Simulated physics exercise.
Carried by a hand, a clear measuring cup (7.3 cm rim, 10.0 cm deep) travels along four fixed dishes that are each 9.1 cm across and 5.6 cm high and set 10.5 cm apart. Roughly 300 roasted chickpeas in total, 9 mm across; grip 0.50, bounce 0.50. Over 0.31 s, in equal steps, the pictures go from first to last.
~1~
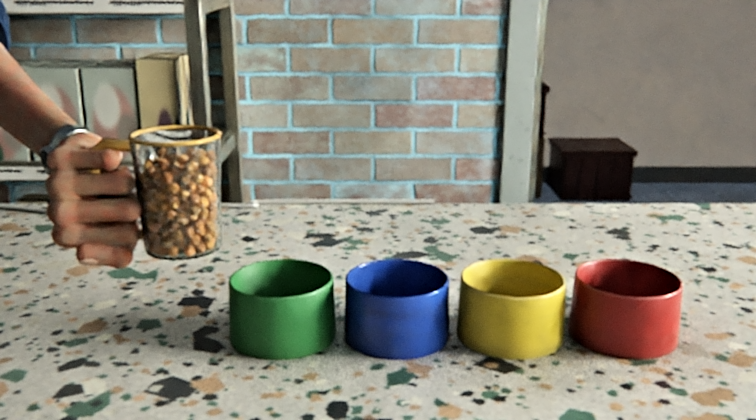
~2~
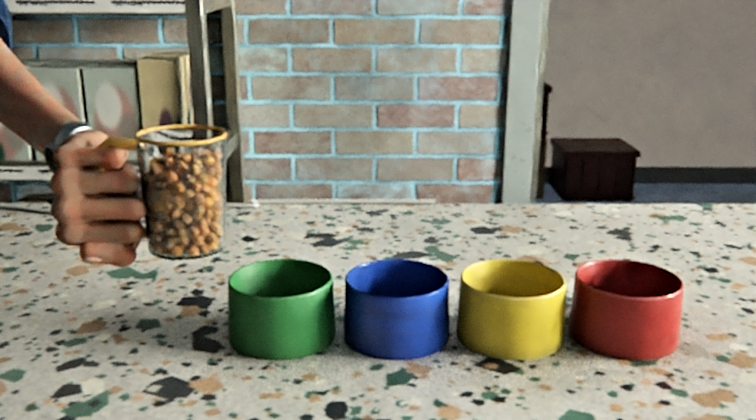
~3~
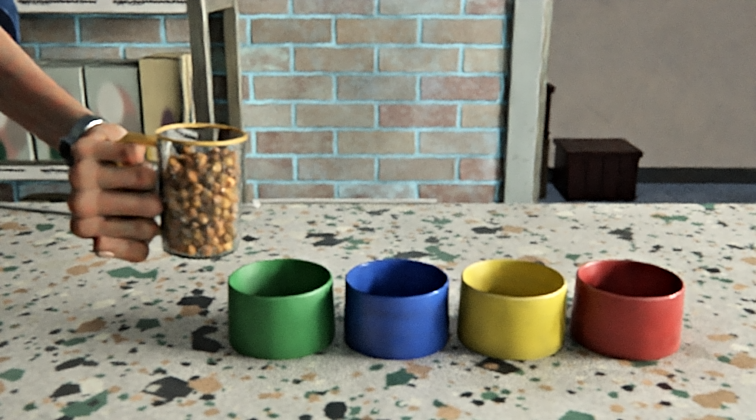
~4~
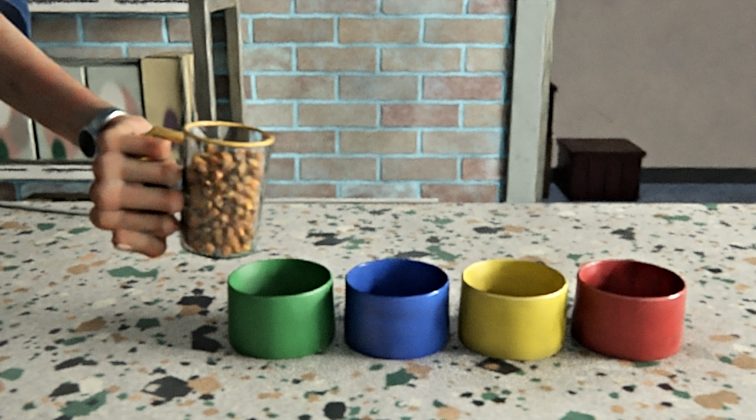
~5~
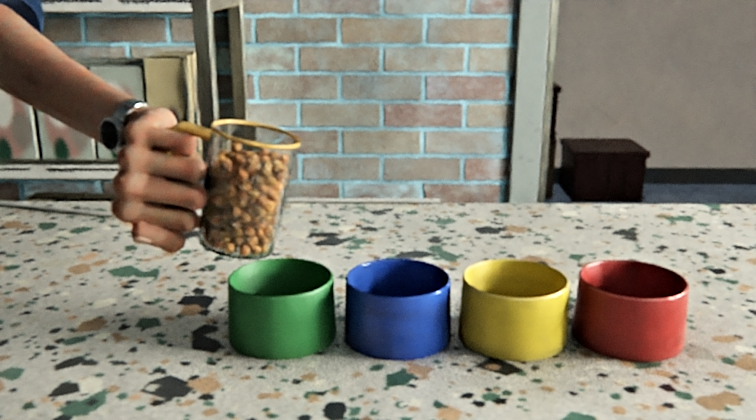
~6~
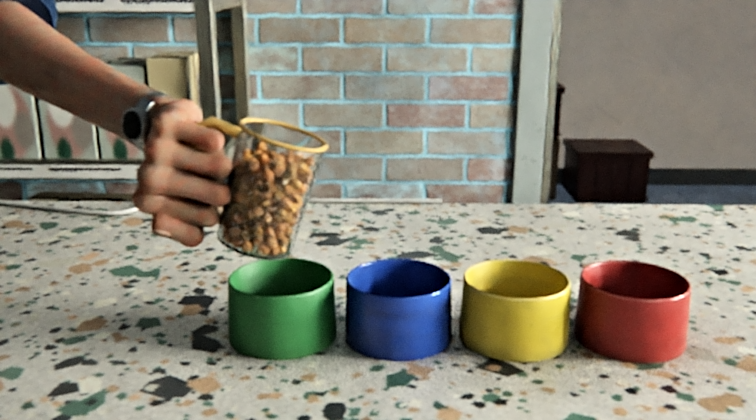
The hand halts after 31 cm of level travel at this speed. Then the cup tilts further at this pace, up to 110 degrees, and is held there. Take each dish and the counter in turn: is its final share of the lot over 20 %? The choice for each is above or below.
Red dish - above it, blue dish - below it, green dish - below it, yellow dish - below it, counter - below it.
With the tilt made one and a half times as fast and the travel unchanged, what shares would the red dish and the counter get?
In that case the red dish gets 100 and the counter gets 0.
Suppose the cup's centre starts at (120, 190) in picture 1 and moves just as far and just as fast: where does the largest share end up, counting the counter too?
Yellow.
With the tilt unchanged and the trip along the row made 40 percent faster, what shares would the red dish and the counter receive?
Red: 100; counter: 0.
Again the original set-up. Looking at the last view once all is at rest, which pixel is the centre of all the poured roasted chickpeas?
Est. centre at rest: (624, 309) px.
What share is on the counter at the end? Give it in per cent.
The share comes to some 5 percent.
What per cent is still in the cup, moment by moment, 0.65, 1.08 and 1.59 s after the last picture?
Close to 100, 100 and 60 per cent respectively.
Then, 0.65 s after the last picture, tilt 61 degrees; cup holds 100 %.
Then, 1.08 s after the last picture, tilt 90 degrees; cup holds 100 %.
Then, 1.59 s after the last picture, tilt 110 degrees; cup holds 60 %, red 40 %.
In the end, red 95 %, blue 0 %, green 0 %, yellow 0 %, counter 5 %.
